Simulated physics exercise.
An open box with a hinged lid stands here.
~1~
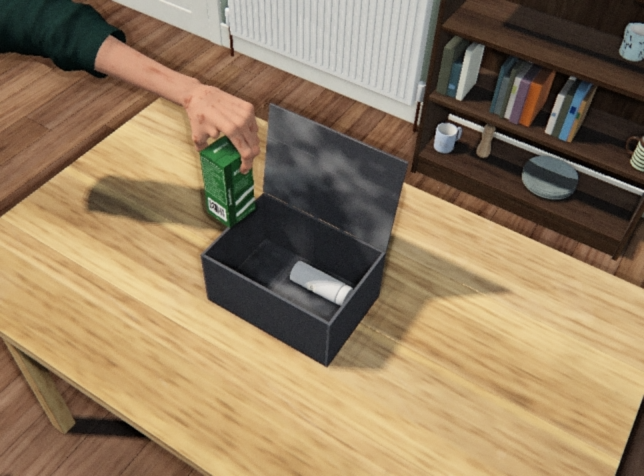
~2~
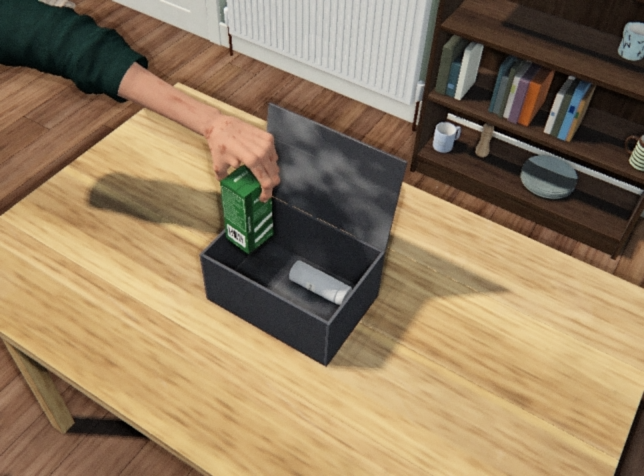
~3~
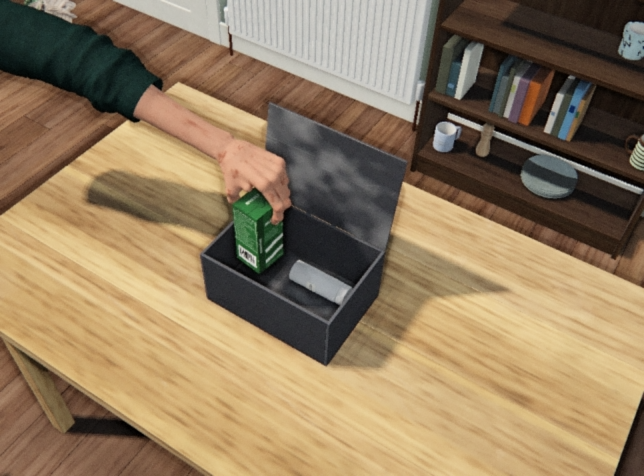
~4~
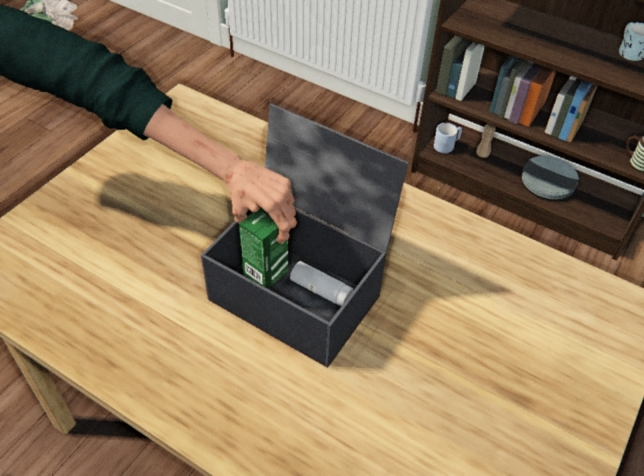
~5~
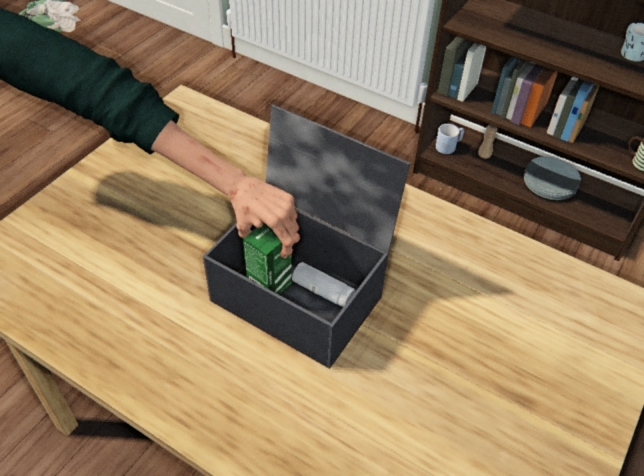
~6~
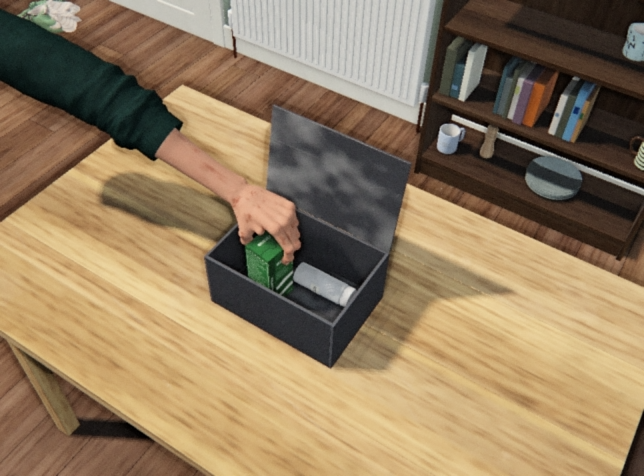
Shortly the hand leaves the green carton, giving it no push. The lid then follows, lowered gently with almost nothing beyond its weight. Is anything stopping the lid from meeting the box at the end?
Yes, the lid is kept from closing.
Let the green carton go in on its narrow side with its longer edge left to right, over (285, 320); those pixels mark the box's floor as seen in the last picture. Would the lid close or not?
Then the box lid comes to rest down.
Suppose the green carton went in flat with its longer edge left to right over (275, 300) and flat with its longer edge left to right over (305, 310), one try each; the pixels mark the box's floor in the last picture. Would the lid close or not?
Trial 1: Lid lowered. Trial 2: Lid lowered.
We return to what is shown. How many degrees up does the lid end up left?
Close to 12 degrees.
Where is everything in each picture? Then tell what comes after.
In the first frame, coming down; green carton (229, 182); white shaker (321, 284).
In the second frame, coming down; green carton (248, 209); white shaker (321, 284).
In the third frame, coming down; green carton (259, 230); white shaker (321, 283).
In the fourth frame, coming down; green carton (265, 248); white shaker (322, 284).
In the fifth frame, coming down; green carton (269, 262); white shaker (324, 285).
In the sixth frame, in place under the hand; green carton (270, 269); white shaker (325, 285).
Then, 1.20 s later than the last frame, lid starting down.
Then, 1.60 s later than the last frame, lid 57° above the rim.
Then, 1.90 s later than the last frame, lid 21° above the rim.
When it is over, lid 13° above the rim; both as before. End places, in pixels of the last picture, green carton near (270, 269).
